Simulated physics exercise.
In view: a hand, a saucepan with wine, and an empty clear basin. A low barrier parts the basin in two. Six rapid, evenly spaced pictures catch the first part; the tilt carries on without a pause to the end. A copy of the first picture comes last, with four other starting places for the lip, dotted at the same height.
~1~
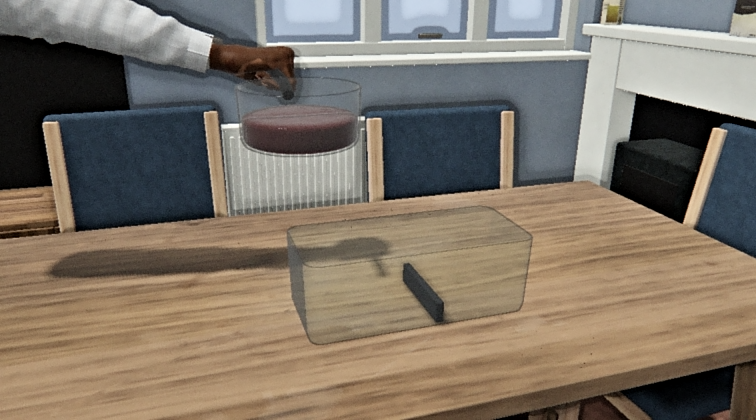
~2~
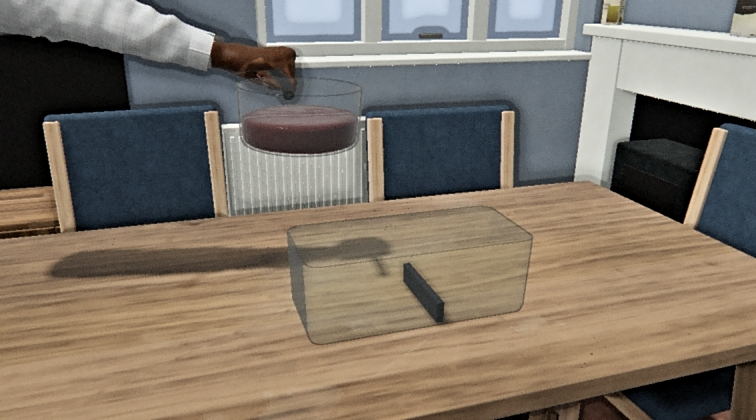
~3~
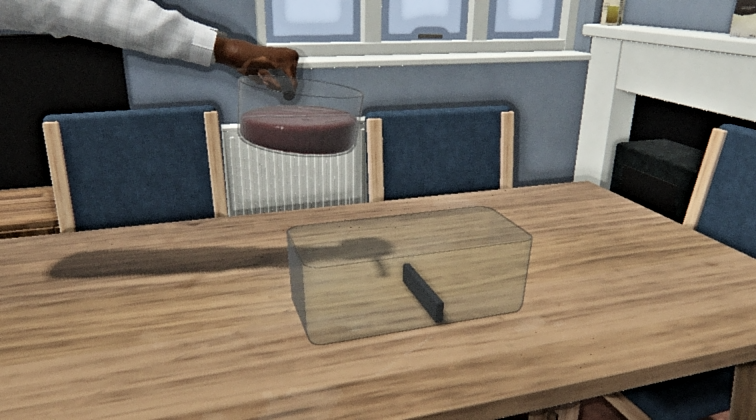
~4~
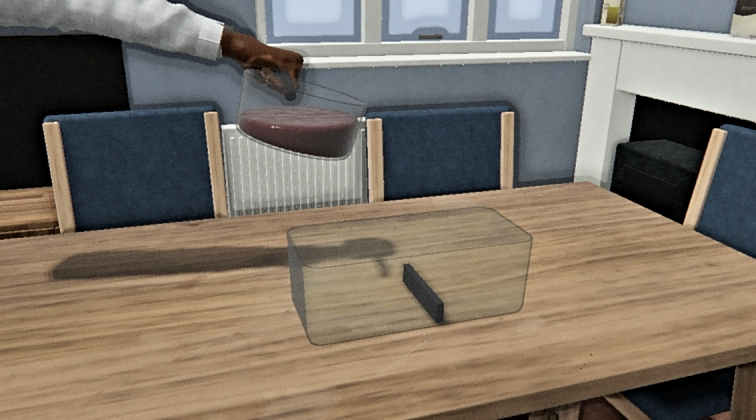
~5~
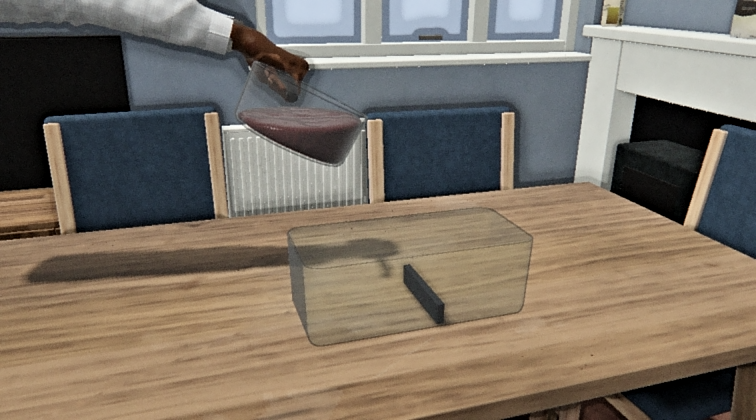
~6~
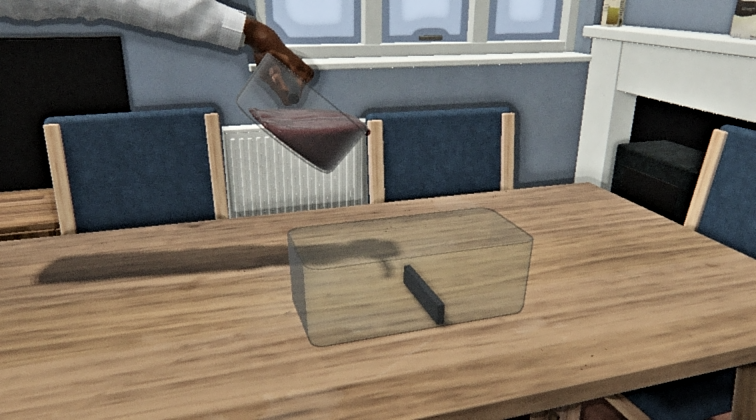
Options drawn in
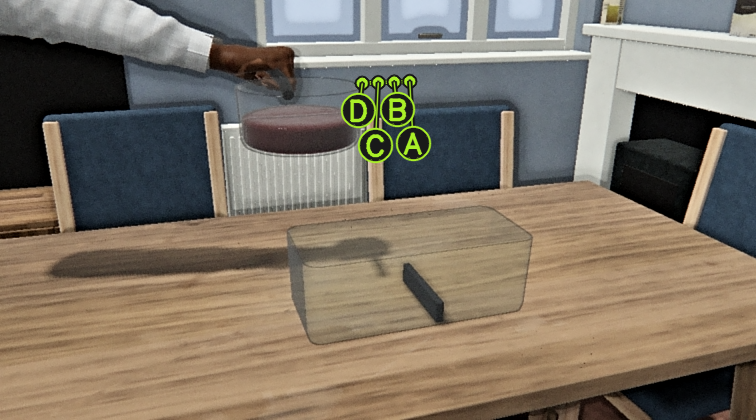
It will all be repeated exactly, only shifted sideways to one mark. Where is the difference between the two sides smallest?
It is B.
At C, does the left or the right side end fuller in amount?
The left side.
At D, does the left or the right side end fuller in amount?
The left one.
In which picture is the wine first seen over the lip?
In picture 6.
In lime, A at (409, 81); B at (394, 82); C at (378, 82); D at (362, 83).
For dot A, about 34 % ends left of the wall and 65 % right of it.
For dot B, about 50 % ends left of the wall and 49 % right of it.
For dot C, about 71 % ends left of the wall and 28 % right of it.
For dot D, about 90 % ends left of the wall and 9 % right of it.
